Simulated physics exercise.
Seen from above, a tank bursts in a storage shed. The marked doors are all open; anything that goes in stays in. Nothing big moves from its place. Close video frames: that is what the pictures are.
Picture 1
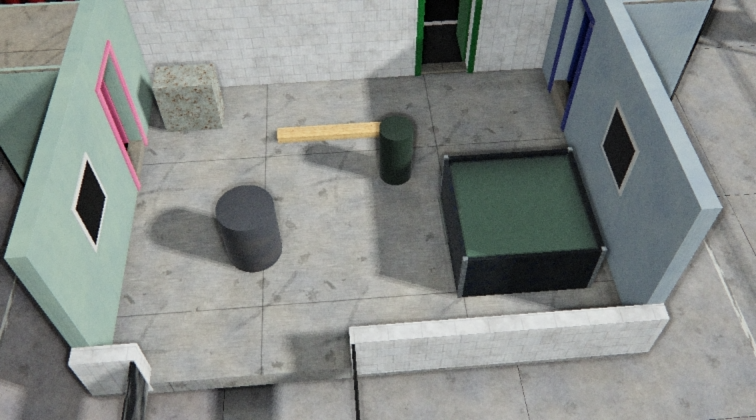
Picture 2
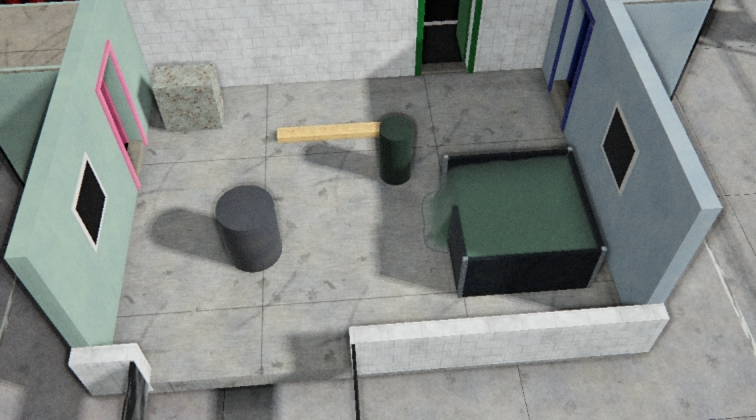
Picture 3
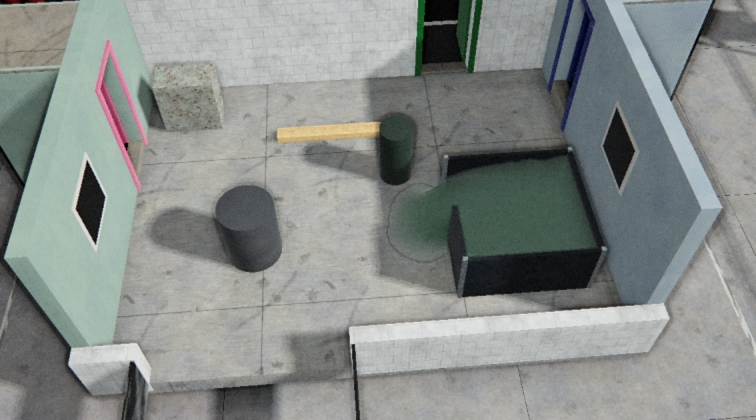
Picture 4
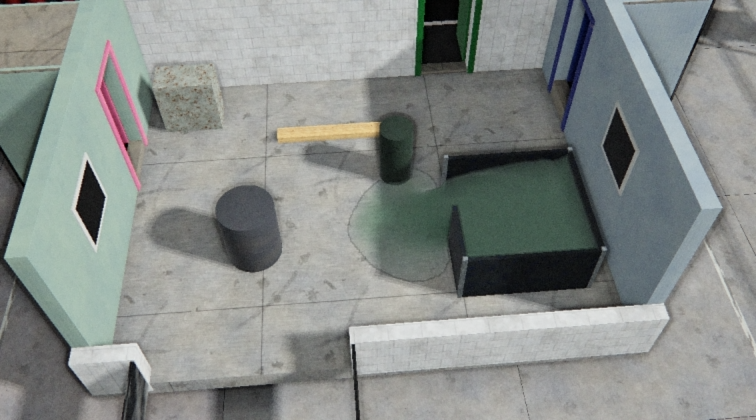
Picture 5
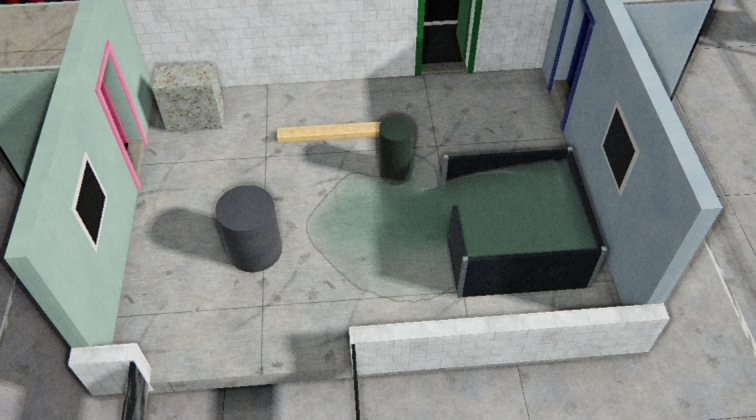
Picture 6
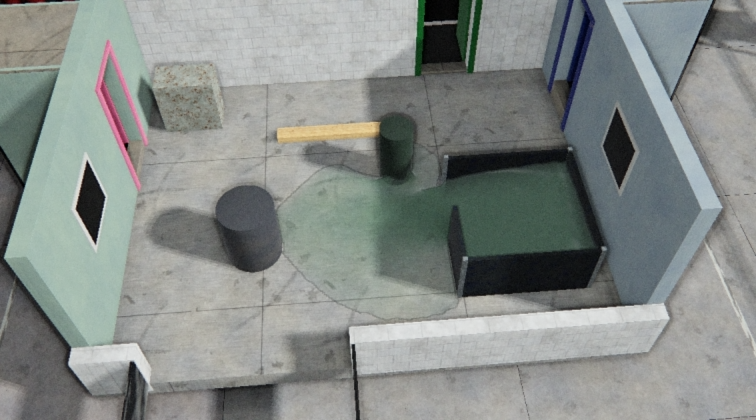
Dark green water pours leftward out of a black-walled tank on the right, first as a small bulge, then as a widening, thinning sheet nearing a dark grey cylinder. The still camera looks down into a roofless shed with a pale green left wall, white back wall and blue-grey right wall. A green cylinder, yellow beam and stone block stay put on the grey floor.
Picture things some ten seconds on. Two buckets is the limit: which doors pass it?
As I see it, the pink door tops two buckets, the blue door does not top two buckets, the green door does not top two buckets.
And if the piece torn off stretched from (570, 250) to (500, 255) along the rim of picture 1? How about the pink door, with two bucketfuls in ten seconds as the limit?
As for the pink door, it stays below the mark.
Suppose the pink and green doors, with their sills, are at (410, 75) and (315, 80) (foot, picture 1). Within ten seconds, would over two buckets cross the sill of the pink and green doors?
Pink door: Under the limit; green door: Under the limit.
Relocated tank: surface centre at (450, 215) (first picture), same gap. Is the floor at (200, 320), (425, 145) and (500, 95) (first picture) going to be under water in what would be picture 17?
Soaked, spared, spared.
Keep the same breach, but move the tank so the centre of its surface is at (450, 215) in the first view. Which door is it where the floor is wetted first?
My pick is the pink one.
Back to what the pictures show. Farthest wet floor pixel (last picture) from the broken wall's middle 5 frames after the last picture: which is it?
My guess would be about (139, 192).
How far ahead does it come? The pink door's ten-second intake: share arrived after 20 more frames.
Share at that point: Roughly 80 %.
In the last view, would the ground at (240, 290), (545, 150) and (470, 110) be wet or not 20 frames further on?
Lab note, in the order given: Wet through, unwetted, wet through.
A moment on, water covers 40 % of the floor; the pink door not reached, the blue door not reached, the green door not reached.
Next, water covers 55 % of the floor; the pink door over two buckets in, the blue door not reached, the green door not reached.
Then, water covers 55 % of the floor; the pink door far over two buckets in, the blue door not reached, the green door wet at the sill, nothing in.
Later, water covers 75 % of the floor; the pink door far over two buckets in, the blue door wet at the sill, nothing in, the green door wet at the sill, nothing in.
In the end, water covers 90 % of the floor; the pink door far over two buckets in, the blue door wet at the sill, nothing in, the green door wet at the sill, nothing in.
